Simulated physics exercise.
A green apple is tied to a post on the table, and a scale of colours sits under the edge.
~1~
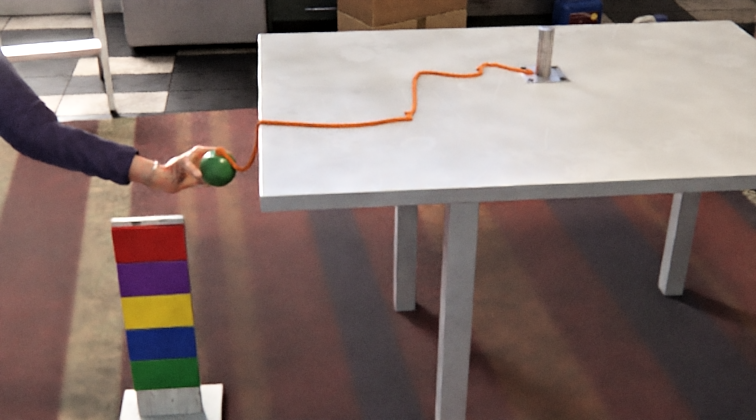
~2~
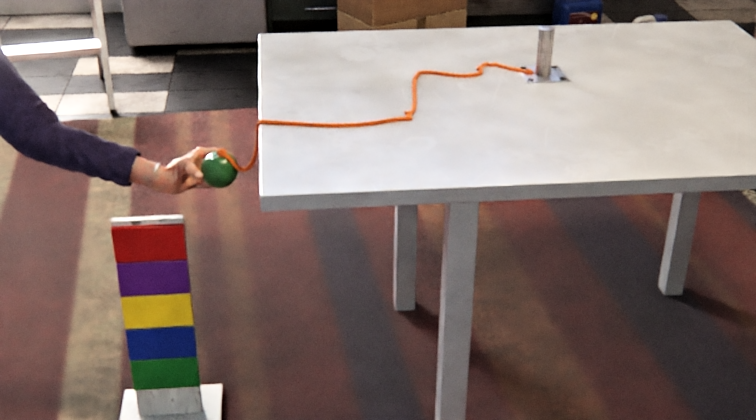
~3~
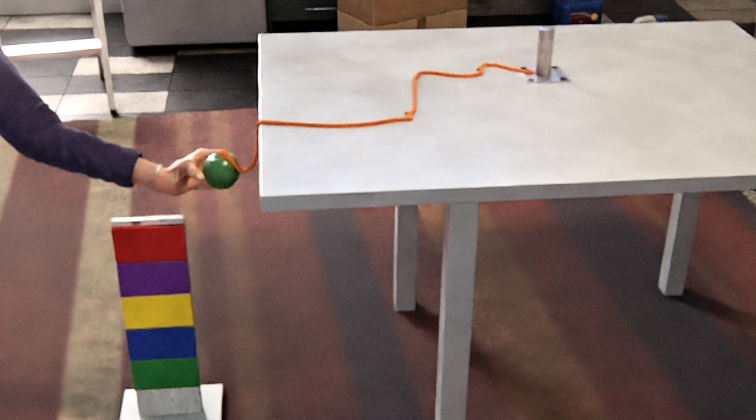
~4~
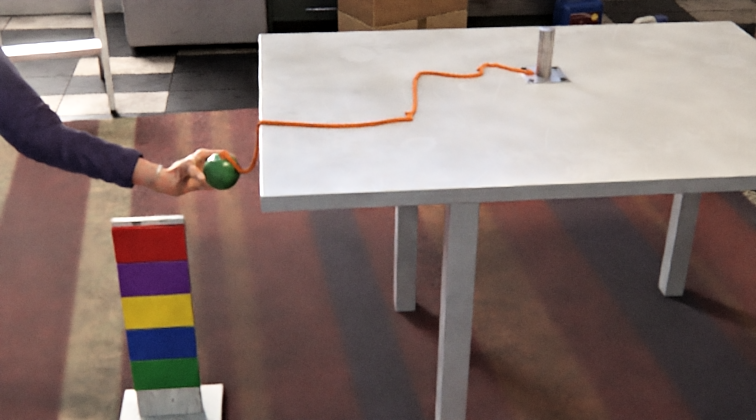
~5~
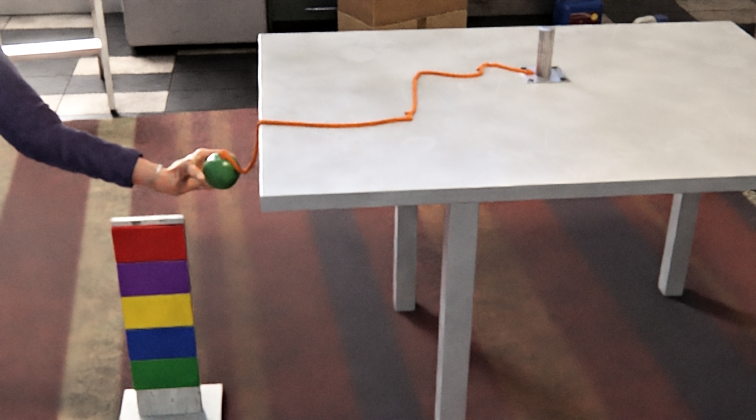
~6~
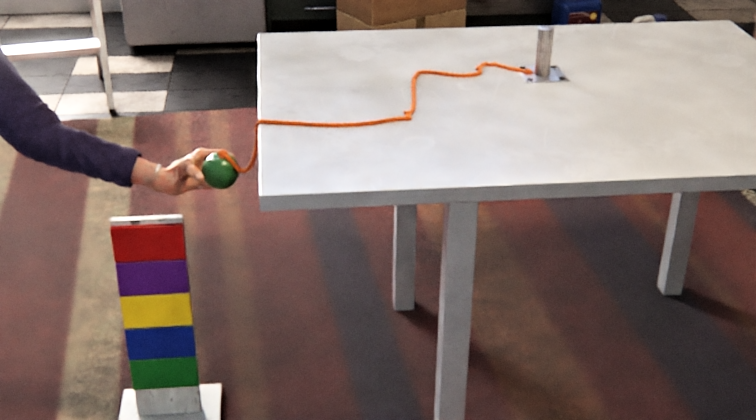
Beside a white table, a hand held a green apple tied by a slack orange cord to a small post on the tabletop, above a striped colour scale, and barely anything moved.
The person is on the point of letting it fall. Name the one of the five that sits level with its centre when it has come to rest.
That would be blue.
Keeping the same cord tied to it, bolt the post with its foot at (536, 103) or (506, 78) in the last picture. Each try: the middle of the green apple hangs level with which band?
First try: Green; second try: Green.
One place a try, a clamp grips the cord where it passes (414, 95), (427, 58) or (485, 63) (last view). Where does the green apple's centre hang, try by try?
Taking the tries in turn: (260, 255), (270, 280) and (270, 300).
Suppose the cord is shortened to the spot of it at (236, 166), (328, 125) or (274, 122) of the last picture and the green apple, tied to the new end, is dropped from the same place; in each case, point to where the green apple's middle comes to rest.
I'd expect it near (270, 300) on the first try, near (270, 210) on the second and near (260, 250) on the third.
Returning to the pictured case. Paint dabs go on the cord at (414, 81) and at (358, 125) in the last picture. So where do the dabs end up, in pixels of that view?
Point one: (354, 92); point two: (259, 162).
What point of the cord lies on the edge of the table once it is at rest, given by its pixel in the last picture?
About (410, 114).
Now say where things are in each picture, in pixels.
The first picture shows green apple (218, 169); red (149, 245); purple (154, 280); yellow (158, 313); blue (162, 345); green (165, 375).
The second picture shows green apple (220, 170); cord through (491, 66) (439, 74) (415, 98) (379, 123) (276, 123).
The third picture shows green apple (221, 171).
The fourth picture shows green apple (221, 172); cord through (491, 66) (440, 74) (415, 99) (379, 123) (277, 123).
The fifth picture shows green apple (221, 171).
The sixth picture shows green apple (220, 171); cord through (490, 65) (439, 73) (414, 98) (378, 122) (276, 122).
Early on, apple near (251, 314); level with yellow.
Midway, apple near (277, 312); level with blue.
Near the end, apple near (263, 327); level with blue.
Finally, apple near (274, 322); level with blue. At blue.
